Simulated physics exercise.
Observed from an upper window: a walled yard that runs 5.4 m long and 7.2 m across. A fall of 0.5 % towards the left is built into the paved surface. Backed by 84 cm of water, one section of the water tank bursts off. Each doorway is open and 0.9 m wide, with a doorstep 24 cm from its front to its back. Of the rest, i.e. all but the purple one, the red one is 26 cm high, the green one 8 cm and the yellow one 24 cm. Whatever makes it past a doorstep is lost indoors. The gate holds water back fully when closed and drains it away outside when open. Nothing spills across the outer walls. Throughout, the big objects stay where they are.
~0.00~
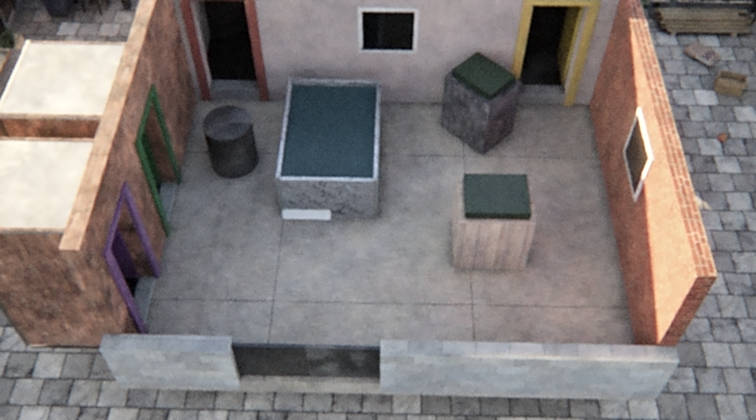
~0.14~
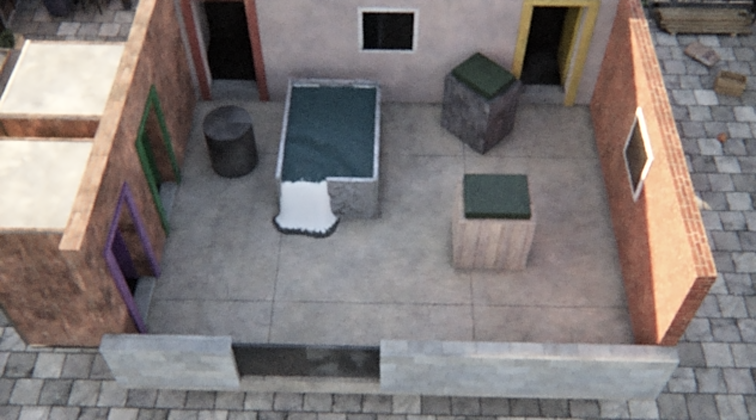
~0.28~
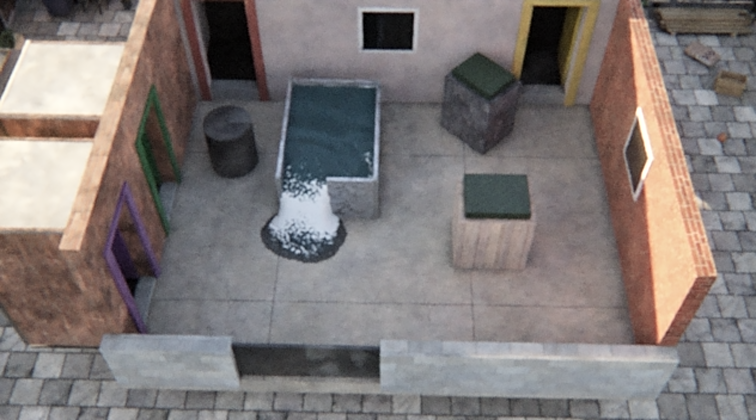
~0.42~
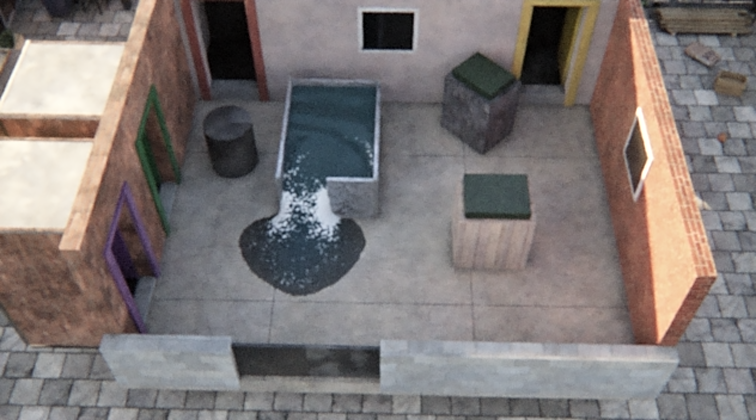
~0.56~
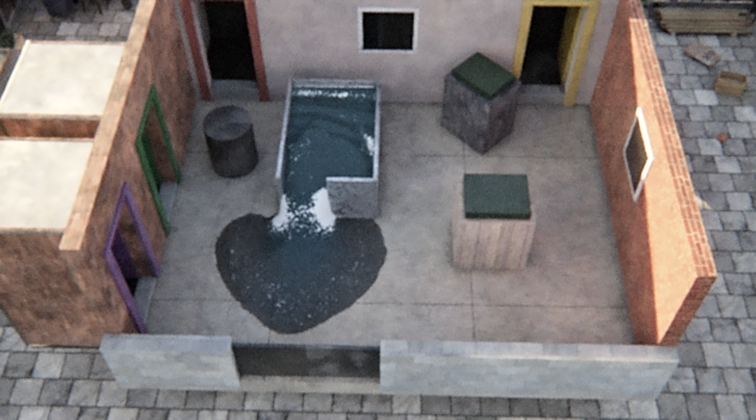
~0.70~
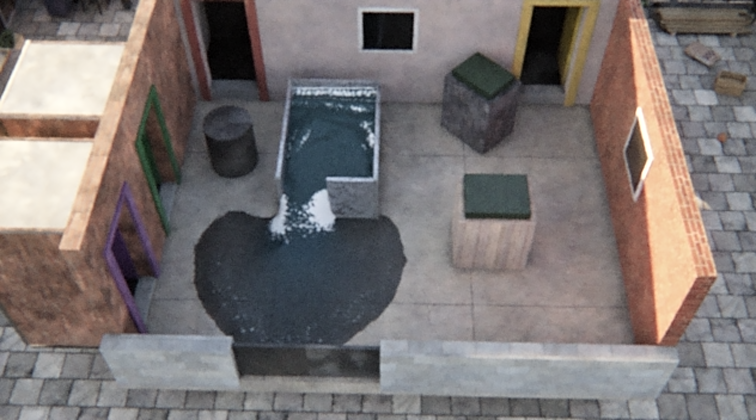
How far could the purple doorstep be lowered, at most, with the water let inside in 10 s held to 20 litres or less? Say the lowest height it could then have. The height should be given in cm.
It could then stand at about 22 cm.
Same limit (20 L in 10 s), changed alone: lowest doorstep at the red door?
At red, roughly 8.5 cm.
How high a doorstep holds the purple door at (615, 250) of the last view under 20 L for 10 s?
Minimum: About 6.5 cm.
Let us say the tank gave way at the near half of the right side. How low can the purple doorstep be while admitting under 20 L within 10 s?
With that break, close to 9.0 cm.
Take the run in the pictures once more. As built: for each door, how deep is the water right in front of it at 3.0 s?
In cm: Purple 20, red 0, green 5, yellow 0.
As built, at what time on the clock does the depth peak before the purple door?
Near 2.2 seconds.
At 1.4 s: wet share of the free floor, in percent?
Around 30 per cent of the floor.
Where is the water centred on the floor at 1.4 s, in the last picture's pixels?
The centre of all the water is around (316, 211).
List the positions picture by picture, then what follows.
In the first frame, the water tank at (331, 131) is whole and still, 84 cm deep; the purple door at (134, 267) is dry.
In the second frame, the front is at (320, 234), 0.4 m from the gap at (306, 200); 0.3 m2 of floor is wet, 84 cm left at the back.
In the third frame, water pours out at (306, 202) and has run 0.8 m, to (296, 255); about 12 cm deep outside, 84 cm at the back.
In the fourth frame, water pours out at (306, 203) and has run 1.4 m, to (288, 288); about 8 cm deep outside, 84 cm at the back.
In the fifth frame, water pours out at (306, 204) and has run 2.2 m, to (288, 329); about 5 cm deep outside, 78 cm at the back.
In the sixth frame, the front is at a hidden place, 2.8 m from the gap at (306, 203); 6.1 m2 of floor is wet, 71 cm left at the back; 0.8 m in a straight line remain to the purple door at (134, 267).
After 1.4 s water covers 30 % of the floor, deepest (46 cm) near (138, 363); 14 cm at the purple door, 0 litres in over its 8 cm doorstep.
After 3.0 s water covers 45 % of the floor, deepest (30 cm) near (138, 363); 20 cm at the purple door, 91 litres in over its 8 cm doorstep.
After 10.0 s water covers 95 % of the floor, deepest (13 cm) near (193, 119); 10 cm at the purple door, 284 litres in over its 8 cm doorstep.
At the purple door as built, the water arrived by 1.1 s and peaked near 24 cm at 2.2 s.
With a doorstep of 19.5 cm, 32 litres would have come in within the 10 s; with 26 cm, 8 litres. So under 20 litres takes about 22 cm.
